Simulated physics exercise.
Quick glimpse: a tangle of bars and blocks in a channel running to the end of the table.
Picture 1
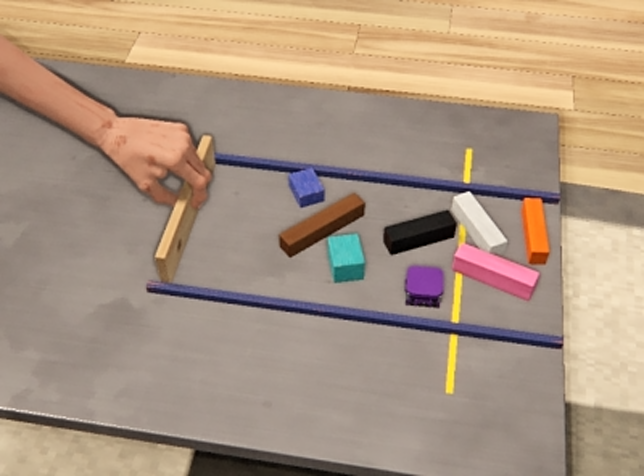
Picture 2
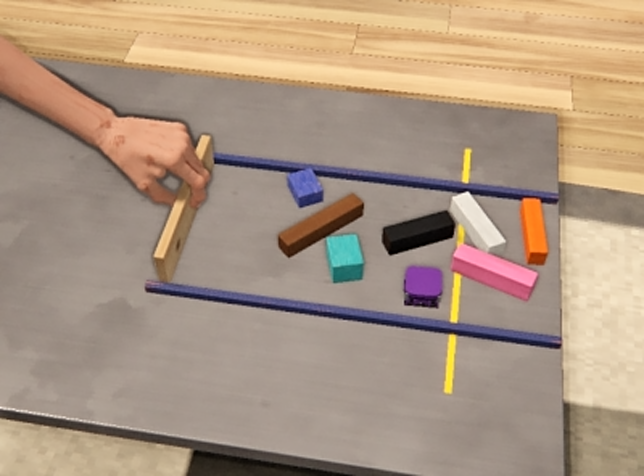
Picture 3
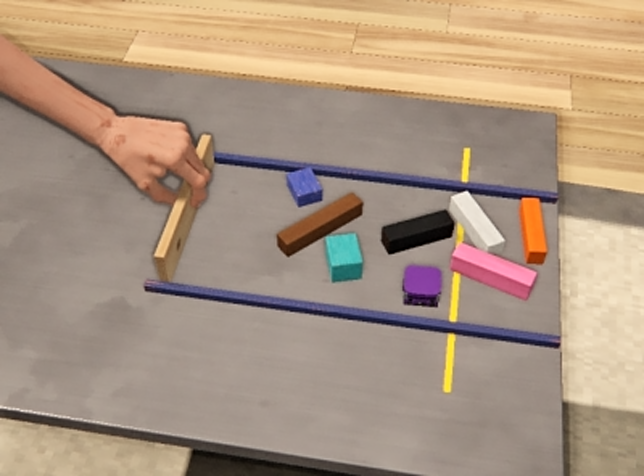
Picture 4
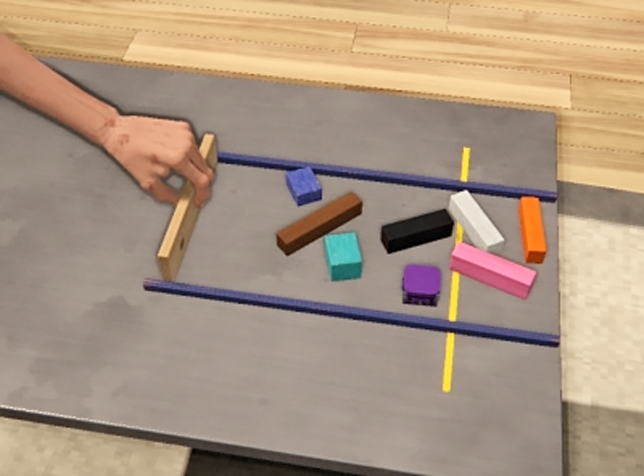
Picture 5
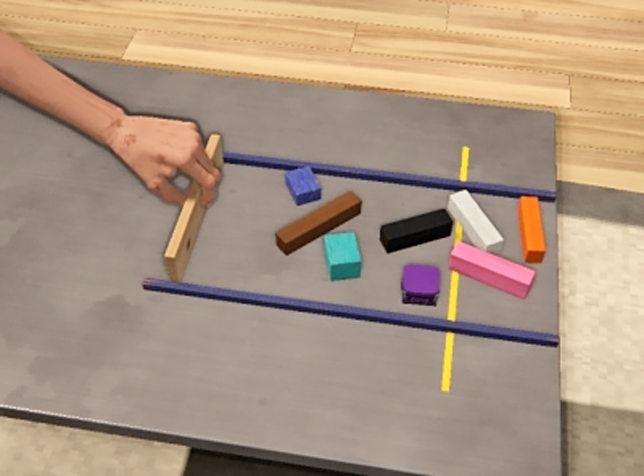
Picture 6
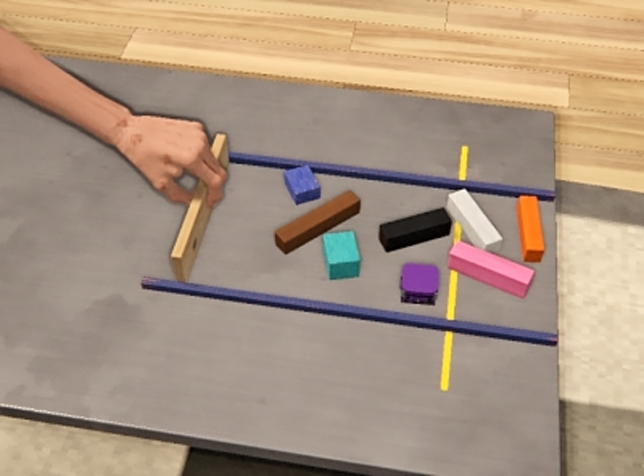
A hand slides a wooden board slightly right toward the scattered colored blocks and sticks.
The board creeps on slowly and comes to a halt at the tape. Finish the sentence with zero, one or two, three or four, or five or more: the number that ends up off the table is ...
The number that ends up off the table is zero.
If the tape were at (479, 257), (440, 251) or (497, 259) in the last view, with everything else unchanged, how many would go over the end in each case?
In order: 2, 0 and 3.
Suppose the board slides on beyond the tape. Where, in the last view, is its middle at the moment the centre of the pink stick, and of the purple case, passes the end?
Middle approx. at (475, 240), then approx. at (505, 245).
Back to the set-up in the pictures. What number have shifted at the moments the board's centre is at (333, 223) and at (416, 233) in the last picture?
3, then 7.
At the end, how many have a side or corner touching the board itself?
Well, it touches 3.
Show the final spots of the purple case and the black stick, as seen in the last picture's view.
Purple case: About (507, 307); black stick: About (502, 250).
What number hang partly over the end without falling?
I'd put it at 2.
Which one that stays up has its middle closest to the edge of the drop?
It's the orange stick.
A little later, none off yet; orange stick at rest near (530, 229); pink stick at rest near (490, 270); white bar at rest near (474, 223).
When it is over, the number that fall off is zero.
